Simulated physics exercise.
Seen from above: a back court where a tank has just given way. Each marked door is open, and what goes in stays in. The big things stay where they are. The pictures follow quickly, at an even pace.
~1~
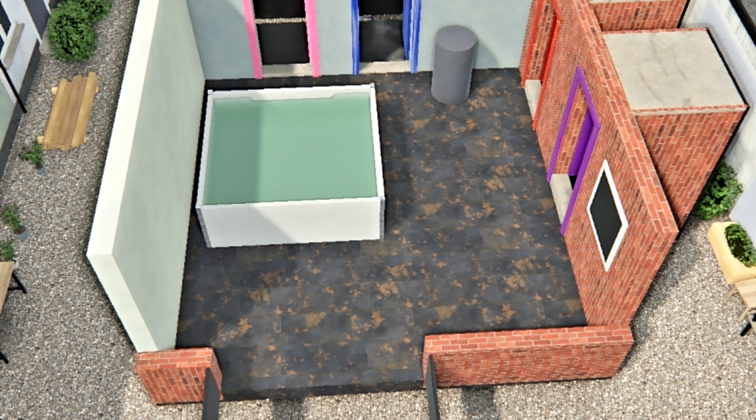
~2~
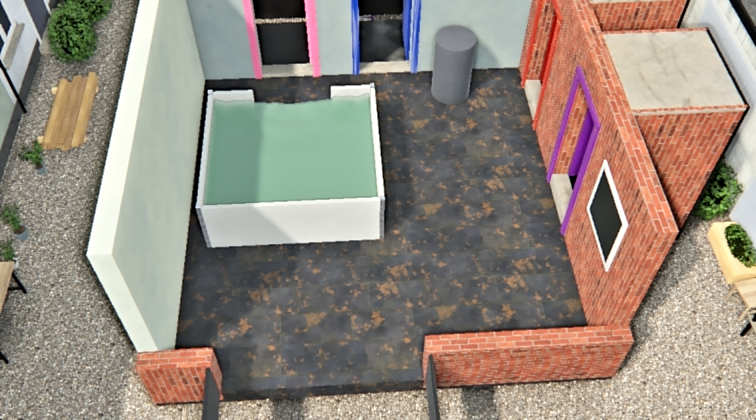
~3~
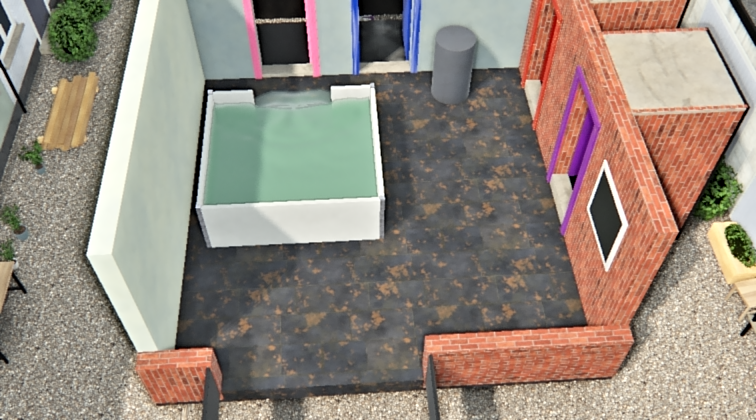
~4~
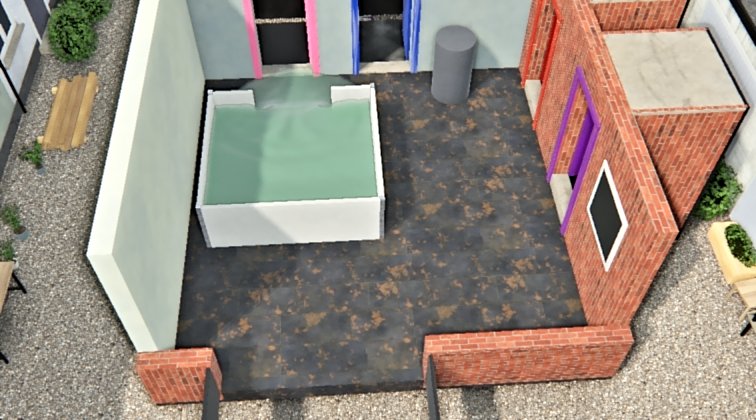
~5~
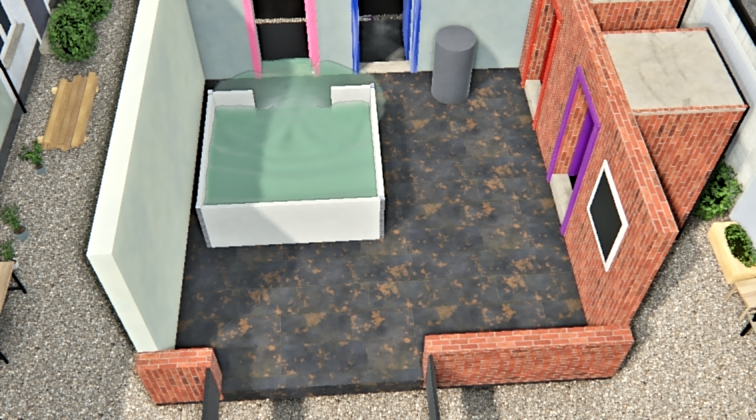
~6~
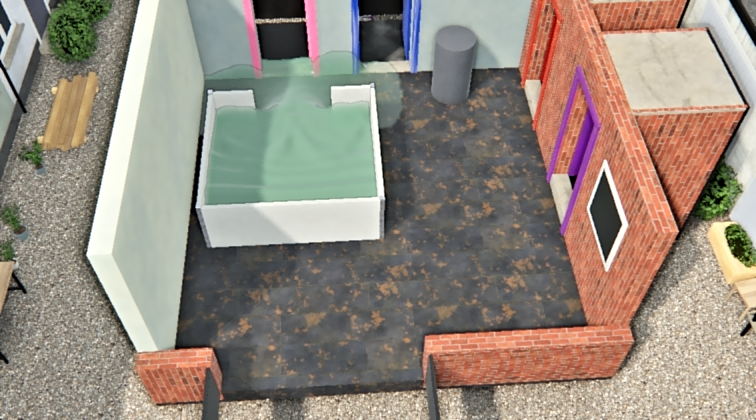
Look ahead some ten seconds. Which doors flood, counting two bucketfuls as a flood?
One by one: The pink door floods; the red door holds within the limit; the blue door floods; the purple door holds within the limit.
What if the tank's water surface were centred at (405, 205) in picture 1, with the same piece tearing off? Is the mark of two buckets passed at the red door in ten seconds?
One by one: The red door passes that mark.
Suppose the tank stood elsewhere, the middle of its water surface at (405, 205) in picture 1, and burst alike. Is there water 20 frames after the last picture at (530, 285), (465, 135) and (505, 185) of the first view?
In turn: Not flooded, covered, under water.
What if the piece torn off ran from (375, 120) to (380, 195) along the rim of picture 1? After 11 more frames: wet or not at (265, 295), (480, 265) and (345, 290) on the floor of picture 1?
As listed: Clear, flooded, dry.
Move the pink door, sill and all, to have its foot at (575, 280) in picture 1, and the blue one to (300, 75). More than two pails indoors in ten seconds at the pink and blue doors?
One by one: Pink door stays under; blue door floods.
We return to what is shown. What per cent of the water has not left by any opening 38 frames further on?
Some 62 per cent.
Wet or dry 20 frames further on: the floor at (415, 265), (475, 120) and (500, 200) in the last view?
One after the other: Not flooded, under water, under water.
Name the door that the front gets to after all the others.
I say the one in purple.
A moment on, water covers 20 % of the floor; the pink door far over two buckets in, the red door not reached, the blue door over two buckets in, the purple door not reached.
Next, water covers 30 % of the floor; the pink door far over two buckets in, the red door wet at the sill, nothing in, the blue door over two buckets in, the purple door not reached.
Then, water covers 55 % of the floor; the pink door far over two buckets in, the red door wet at the sill, nothing in, the blue door far over two buckets in, the purple door wet at the sill, nothing in.
Later, water covers 85 % of the floor; the pink door far over two buckets in, the red door wet at the sill, nothing in, the blue door far over two buckets in, the purple door wet at the sill, nothing in.
In the end, water covers 95 % of the floor; the pink door far over two buckets in, the red door wet at the sill, nothing in, the blue door far over two buckets in, the purple door wet at the sill, nothing in.
